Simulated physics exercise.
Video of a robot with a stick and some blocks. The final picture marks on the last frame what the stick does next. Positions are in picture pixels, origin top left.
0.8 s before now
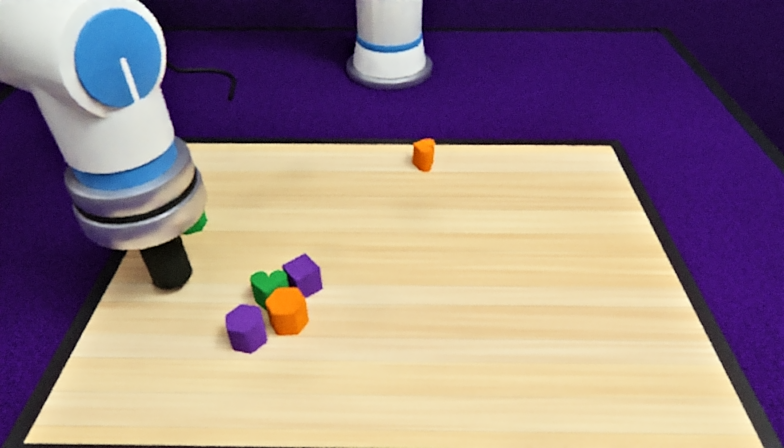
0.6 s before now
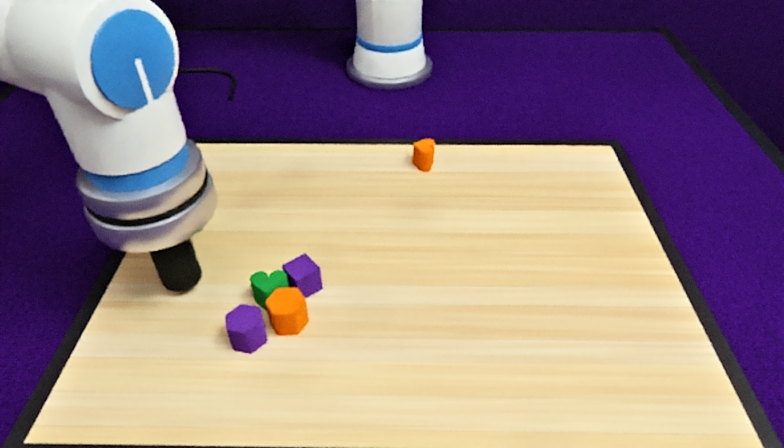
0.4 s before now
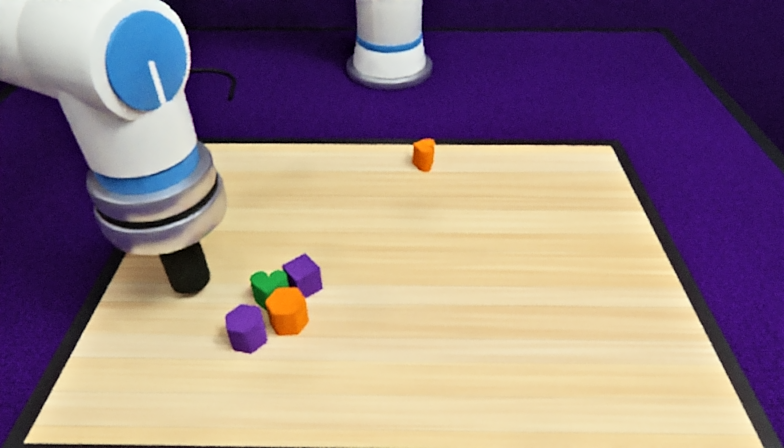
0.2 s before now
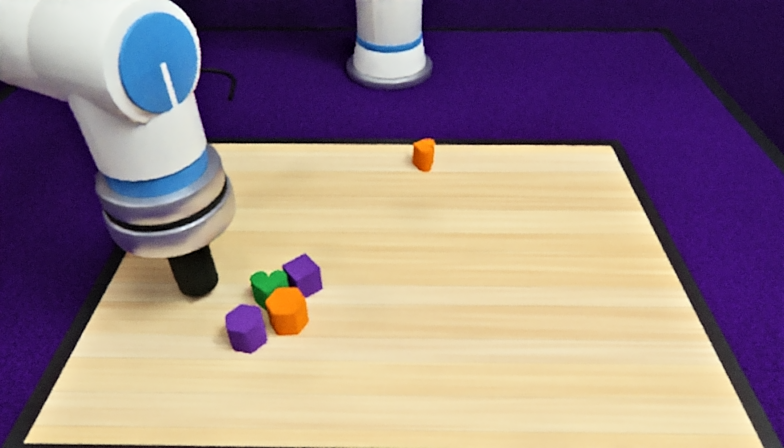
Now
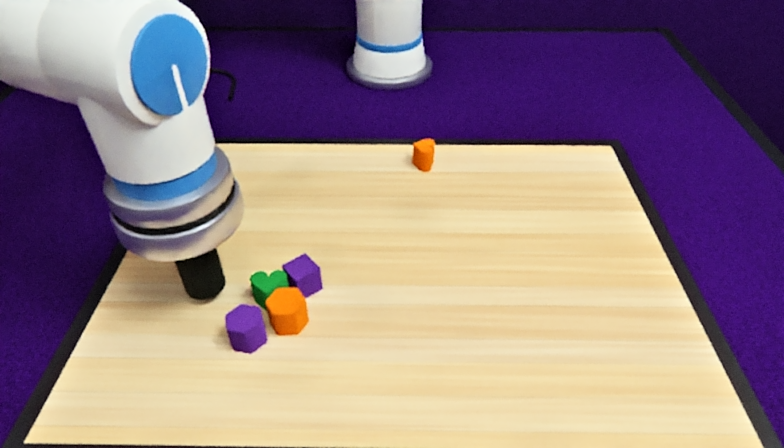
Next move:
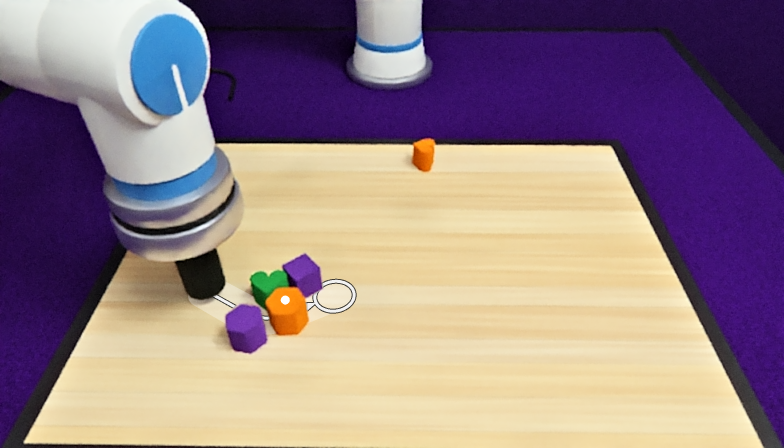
A robot arm with a black stick slid slowly to the right over a wooden board, drawing closer to a cluster of purple, green and orange blocks, none of which moved.
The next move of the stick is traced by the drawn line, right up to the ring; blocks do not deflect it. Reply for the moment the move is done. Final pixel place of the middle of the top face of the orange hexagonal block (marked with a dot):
It should be at about (339, 304).
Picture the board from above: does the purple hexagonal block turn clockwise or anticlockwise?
Bird's-eye view: Clockwise.
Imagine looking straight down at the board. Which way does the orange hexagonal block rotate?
My prediction: CW.
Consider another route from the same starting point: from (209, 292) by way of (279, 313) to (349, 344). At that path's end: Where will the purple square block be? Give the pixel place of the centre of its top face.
For the centre of its top, I'd go with (321, 258).
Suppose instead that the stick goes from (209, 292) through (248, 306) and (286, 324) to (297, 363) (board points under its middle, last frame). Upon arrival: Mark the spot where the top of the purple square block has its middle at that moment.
Located at (321, 258).
The drawn path runs from (209, 292) over (244, 312) and (289, 313) to (335, 296); the dot is on the orange hexagonal block.
The first path, step by step. One third of the way, stick (242, 305); purple hexagonal block (245, 320); green heart block (275, 278); purple square block (306, 265).
Two thirds of the way, stick (289, 306); purple hexagonal block (253, 328), turned 45° clockwise; green heart block (303, 267), turned 30° anticlockwise; orange hexagonal block (321, 304), turned 40° clockwise; purple square block (328, 251).
At the end, stick (334, 289); purple hexagonal block (253, 328), turned 45° clockwise; green heart block (315, 255), turned 60° anticlockwise; orange hexagonal block (339, 304), turned 95° clockwise; purple square block (338, 243), turned 20° clockwise.
